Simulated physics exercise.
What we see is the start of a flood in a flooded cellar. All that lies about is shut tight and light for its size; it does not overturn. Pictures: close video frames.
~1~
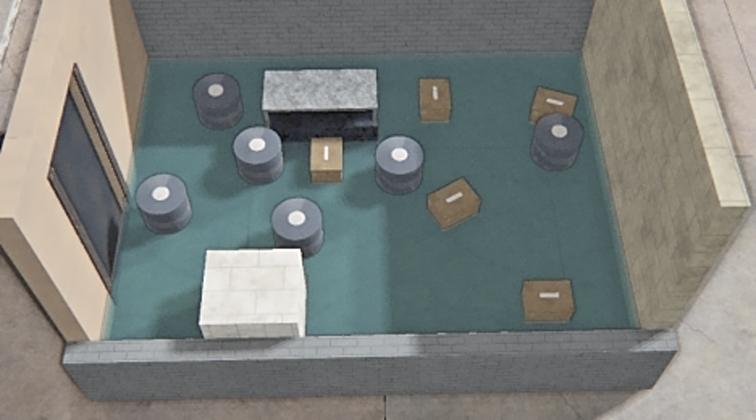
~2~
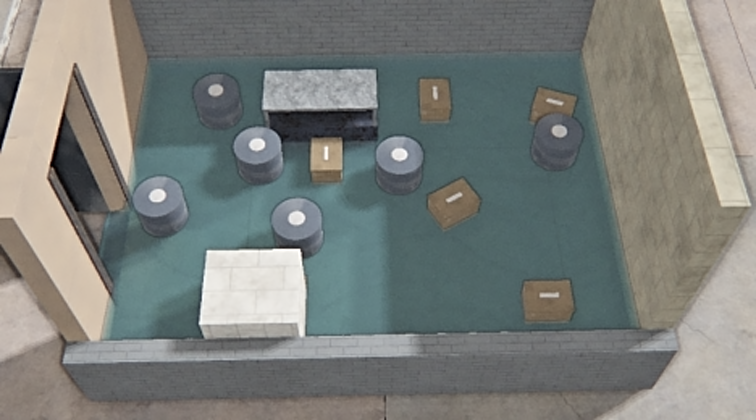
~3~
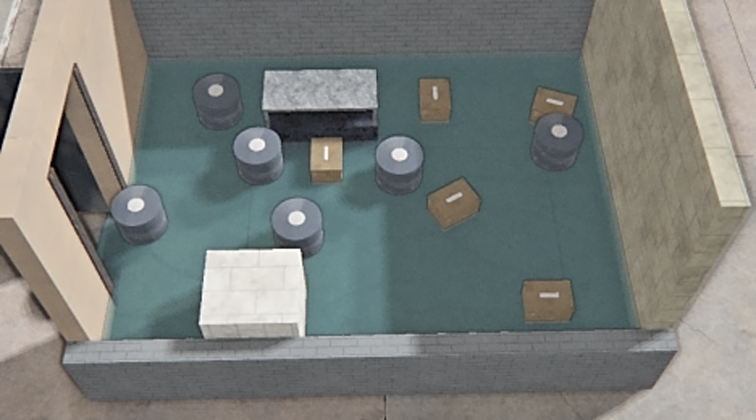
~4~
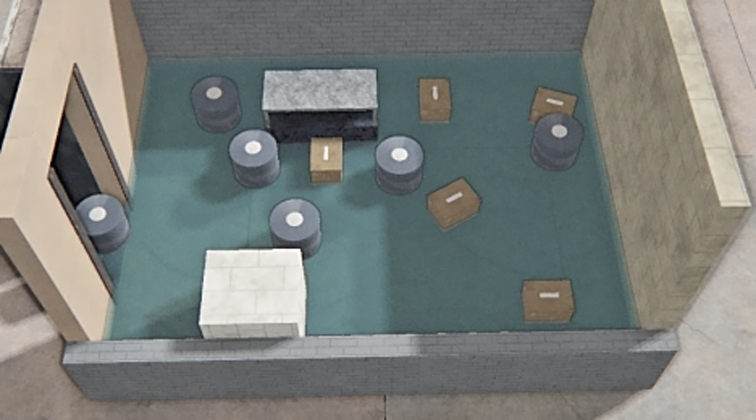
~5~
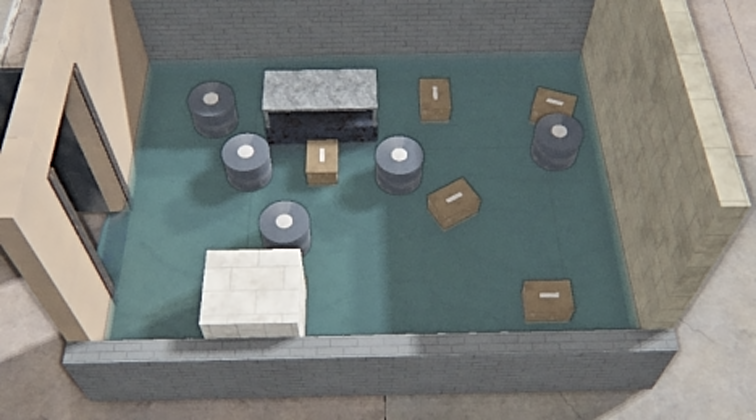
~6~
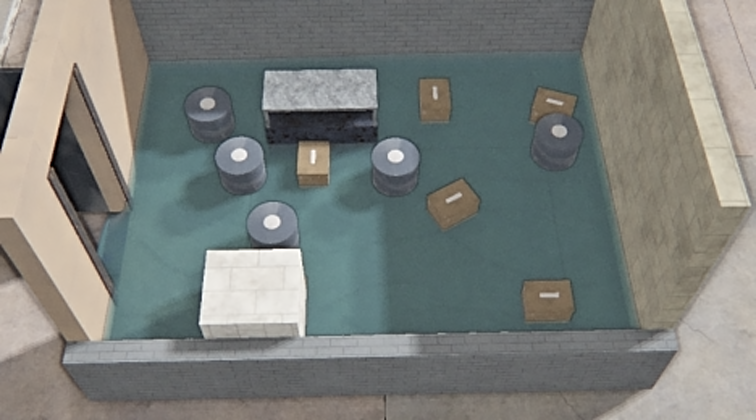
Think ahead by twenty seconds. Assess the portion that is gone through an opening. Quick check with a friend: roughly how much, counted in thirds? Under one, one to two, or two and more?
One to two thirds.
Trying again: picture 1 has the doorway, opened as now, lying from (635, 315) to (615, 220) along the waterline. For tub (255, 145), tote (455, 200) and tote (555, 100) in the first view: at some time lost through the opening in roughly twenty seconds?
Item one doesn't escape, item two gets away, item three gets away.
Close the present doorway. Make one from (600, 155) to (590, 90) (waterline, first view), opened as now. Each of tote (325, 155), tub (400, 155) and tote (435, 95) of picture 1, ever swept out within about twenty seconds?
In turn: Washed out, gone, out.
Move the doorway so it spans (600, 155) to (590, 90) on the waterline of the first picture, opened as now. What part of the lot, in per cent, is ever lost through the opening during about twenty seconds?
I'd say some 60 in a hundred.
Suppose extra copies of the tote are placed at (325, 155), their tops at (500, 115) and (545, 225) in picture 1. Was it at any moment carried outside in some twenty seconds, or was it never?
Taking them in order, the first is remaining and the second is remaining.
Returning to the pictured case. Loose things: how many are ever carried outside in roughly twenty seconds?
I count 7.
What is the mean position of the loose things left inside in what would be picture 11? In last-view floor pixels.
I'd put it around pixel (359, 199).
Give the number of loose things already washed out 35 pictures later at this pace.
That comes to 7.
A moment on, 1 of 11 are out; 10 afloat.
Next, 5 of 11 are out; 6 afloat.
Later, 7 of 11 are out; 4 afloat.
In the end, 7 of 11 are out; 4 afloat.
